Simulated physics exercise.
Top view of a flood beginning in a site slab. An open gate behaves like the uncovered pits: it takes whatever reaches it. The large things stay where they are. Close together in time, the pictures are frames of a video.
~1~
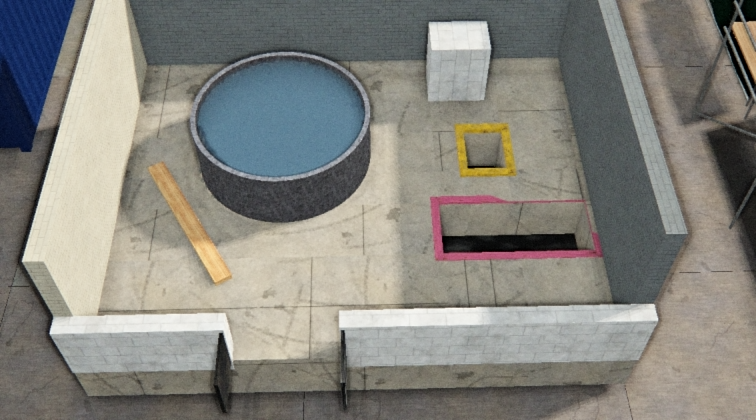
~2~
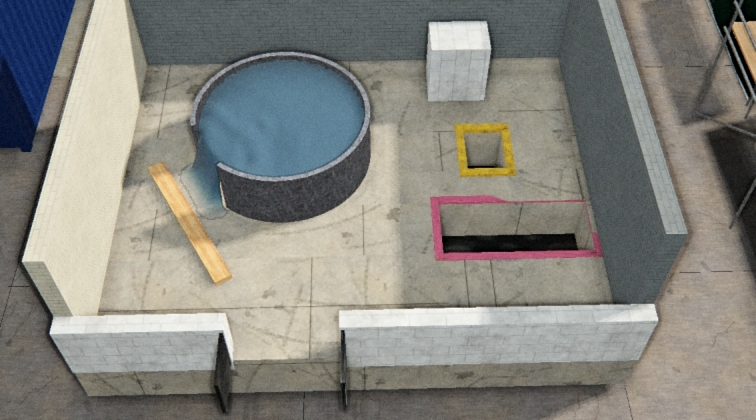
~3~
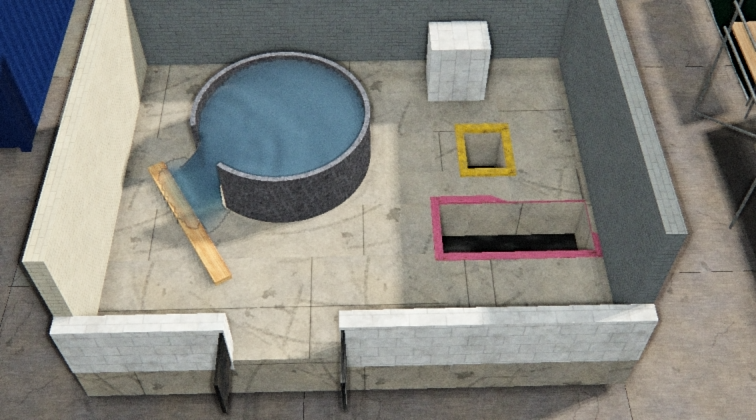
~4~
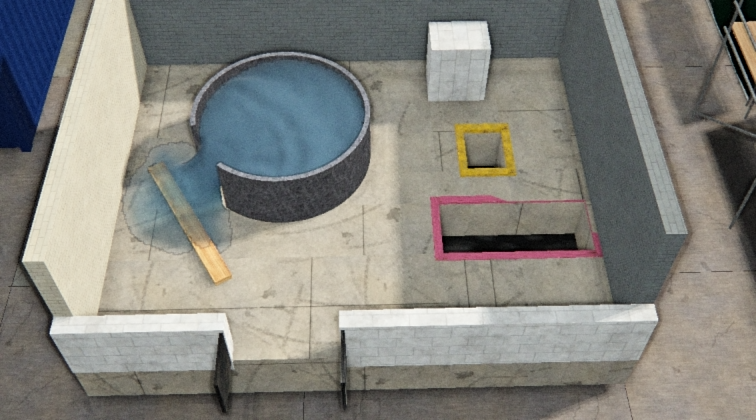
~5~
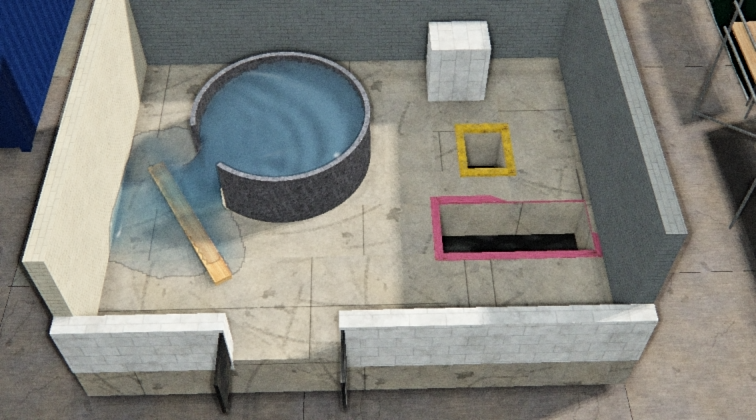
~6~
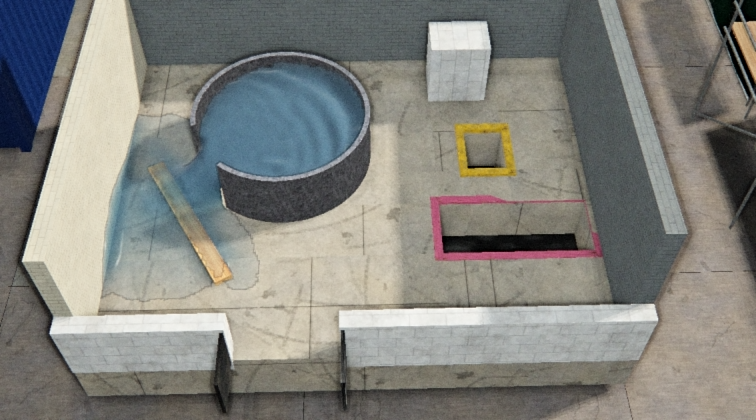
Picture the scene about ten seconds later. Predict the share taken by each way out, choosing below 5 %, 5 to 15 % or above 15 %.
Predicted: The gate takes 5 to 15 %; the yellow pit takes below 5 %; the pink pit takes above 15 %.
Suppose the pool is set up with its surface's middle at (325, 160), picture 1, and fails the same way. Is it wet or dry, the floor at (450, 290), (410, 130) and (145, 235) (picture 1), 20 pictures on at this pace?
Outcome, in sequence: Wetted, unwetted, wetted.
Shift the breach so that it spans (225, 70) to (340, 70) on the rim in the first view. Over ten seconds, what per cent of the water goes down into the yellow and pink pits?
Parts in a hundred: Yellow 4, pink 30.
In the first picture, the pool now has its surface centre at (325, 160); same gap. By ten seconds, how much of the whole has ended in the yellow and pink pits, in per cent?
The yellow pit gets 2 per cent, the pink pit 12 per cent.
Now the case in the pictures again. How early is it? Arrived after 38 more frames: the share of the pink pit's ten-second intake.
Some 35 in a hundred.
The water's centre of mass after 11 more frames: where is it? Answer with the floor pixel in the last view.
Around pixel (237, 187) of the last picture.
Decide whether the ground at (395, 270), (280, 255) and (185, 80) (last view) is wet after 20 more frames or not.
In turn: Awash, flooded, wet.
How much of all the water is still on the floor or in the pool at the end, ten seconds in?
64 in a hundred.
A moment on, water covers 25 % of the floor; the gate 0 %, the yellow pit 0 %, the pink pit 0 %.
Next, water covers 35 % of the floor; the gate 0 %, the yellow pit 0 %, the pink pit 0 %.
Then, water covers 70 % of the floor; the gate 2 %, the yellow pit 0 %, the pink pit 1 %.
Later, water covers 90 % of the floor; the gate 5 %, the yellow pit 0 %, the pink pit 9 %.
In the end, water covers 95 % of the floor; the gate 9 %, the yellow pit 1 %, the pink pit 26 %.
